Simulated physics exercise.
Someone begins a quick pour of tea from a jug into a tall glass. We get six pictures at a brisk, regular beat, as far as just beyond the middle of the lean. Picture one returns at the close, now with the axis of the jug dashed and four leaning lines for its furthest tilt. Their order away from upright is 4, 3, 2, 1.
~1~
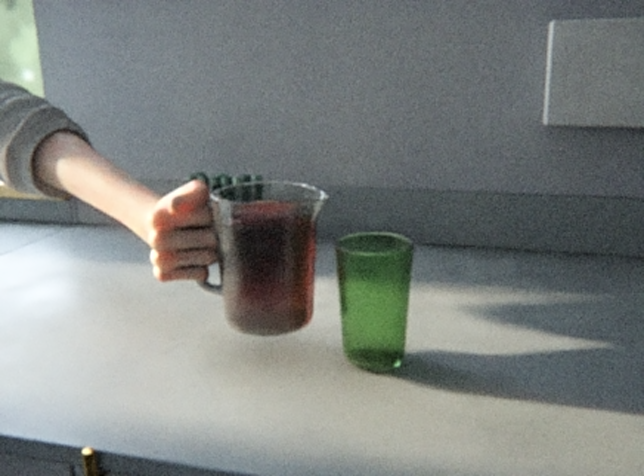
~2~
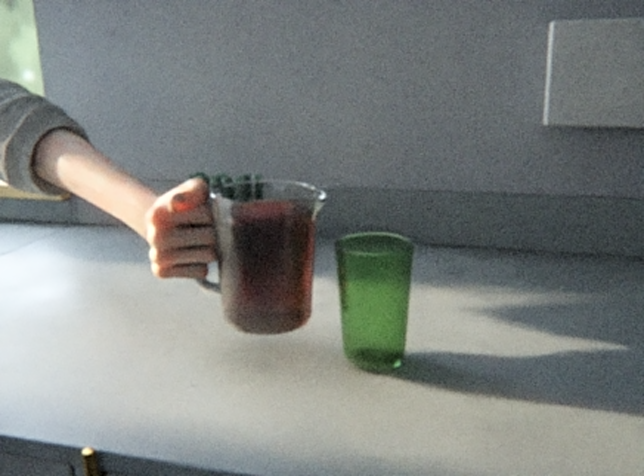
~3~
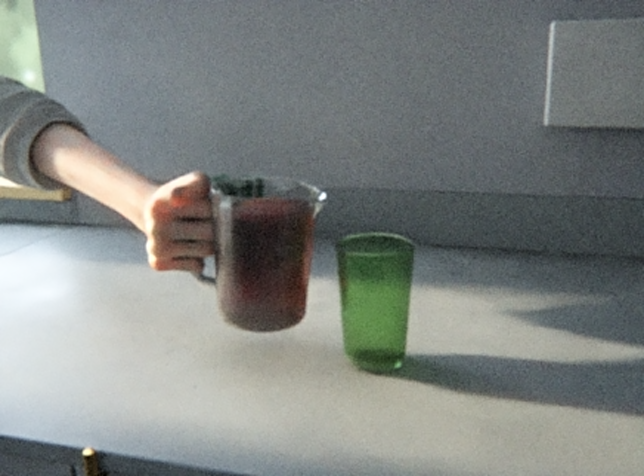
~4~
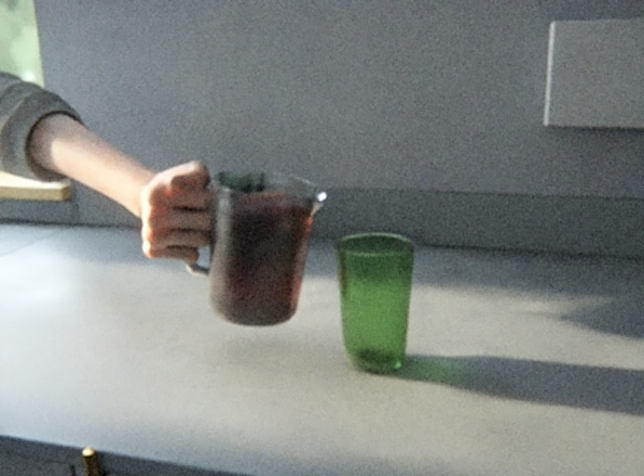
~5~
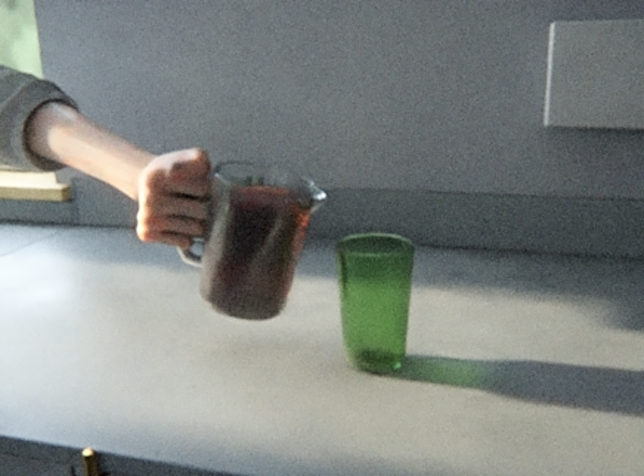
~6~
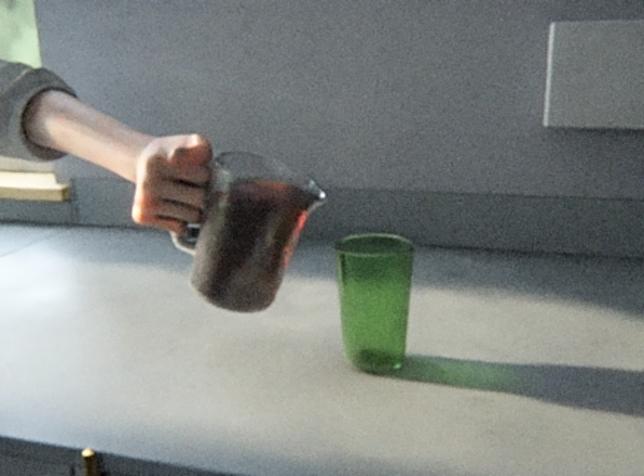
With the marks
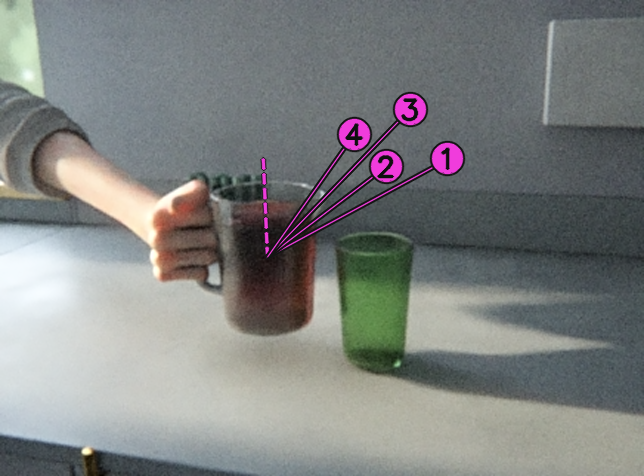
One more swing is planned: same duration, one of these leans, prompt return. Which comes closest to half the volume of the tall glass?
Line 2 does it best.
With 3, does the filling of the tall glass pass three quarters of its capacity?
No.
On the marked copy, 1 at (433, 167); 2 at (372, 177); 3 at (398, 121); 4 at (344, 148).
If 1 is chosen, the tall glass ends with about 68 % of what it can hold.
If 2 is chosen, the tall glass ends with about 49 % of what it can hold.
If 3 is chosen, the tall glass ends with about 32 % of what it can hold.
If 4 is chosen, the tall glass ends with about 18 % of what it can hold.
